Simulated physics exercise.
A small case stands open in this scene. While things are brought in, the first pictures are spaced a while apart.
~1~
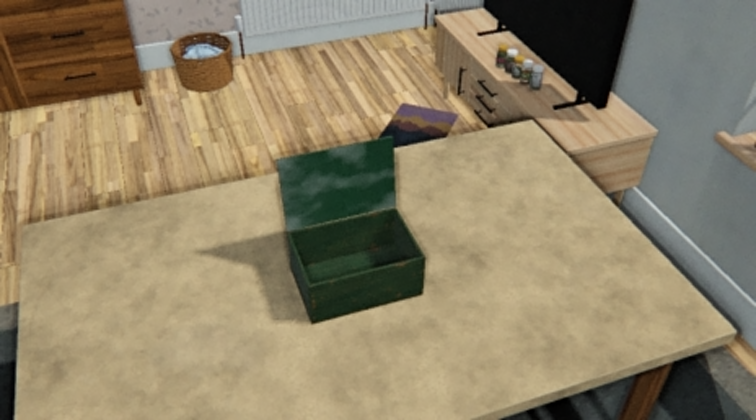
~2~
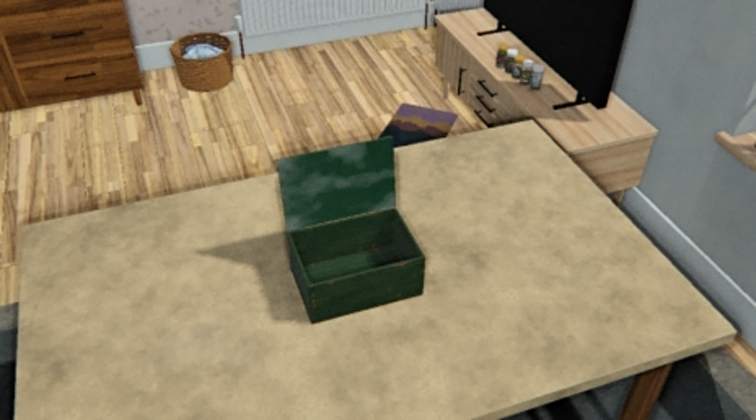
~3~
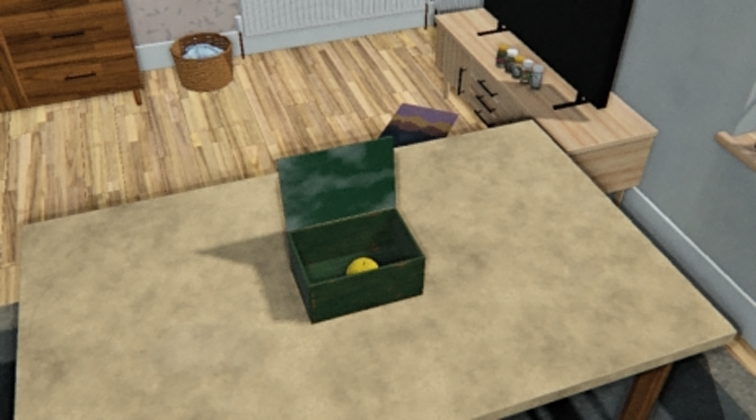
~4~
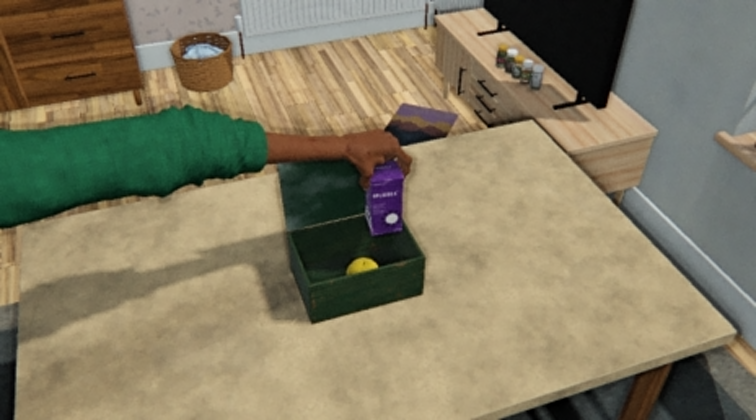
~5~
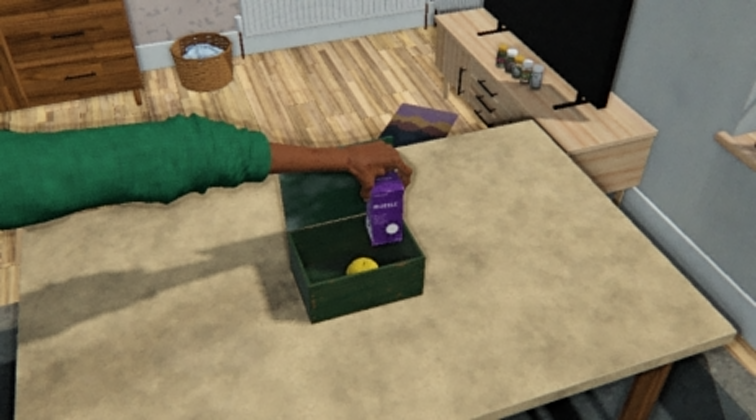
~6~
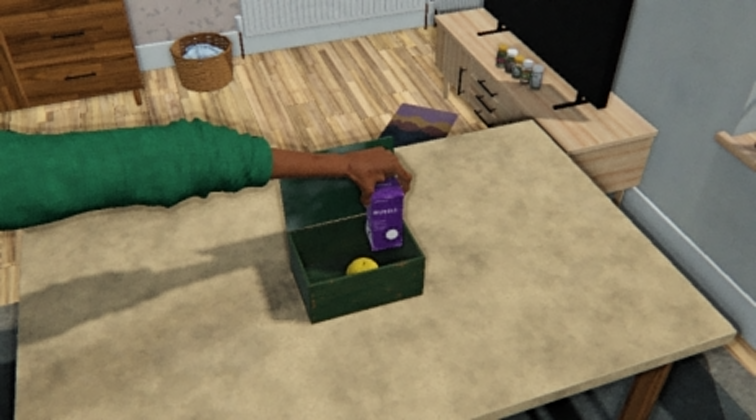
In this clip, an open green box sits empty on a table, then a yellow object appears inside it. A hand in a green sleeve then lowers a purple carton slightly into the box, beside the yellow object.
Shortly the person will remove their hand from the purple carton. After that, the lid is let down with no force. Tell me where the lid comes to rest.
Most likely there will be a gap under the lid.
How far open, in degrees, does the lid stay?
About 40° above the rim.
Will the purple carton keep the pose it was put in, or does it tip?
The purple carton stays as it was set.
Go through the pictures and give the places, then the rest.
The last thing is not in view yet, in the first picture.
The last thing is not in view yet, in the second picture.
The last thing is not in view yet, in the third picture.
Coming down; purple carton (384, 198), in the fourth picture.
Coming down; purple carton (384, 208), in the fifth picture.
In place under the hand; purple carton (384, 214), in the sixth picture.
Then, 0.90 s later than the last frame, lid starting down; purple carton moved about its own width near (384, 240).
Then, 1.50 s later than the last frame, lid 66° above the rim; purple carton moved about its own width near (384, 240).
Then, 2.30 s later than the last frame, lid 46° above the rim; purple carton moved about its own width near (385, 244).
When it is over, lid 41° above the rim; moved from the start, purple carton; yellow apple as before. End places, in pixels of the last picture, purple carton near (386, 246).
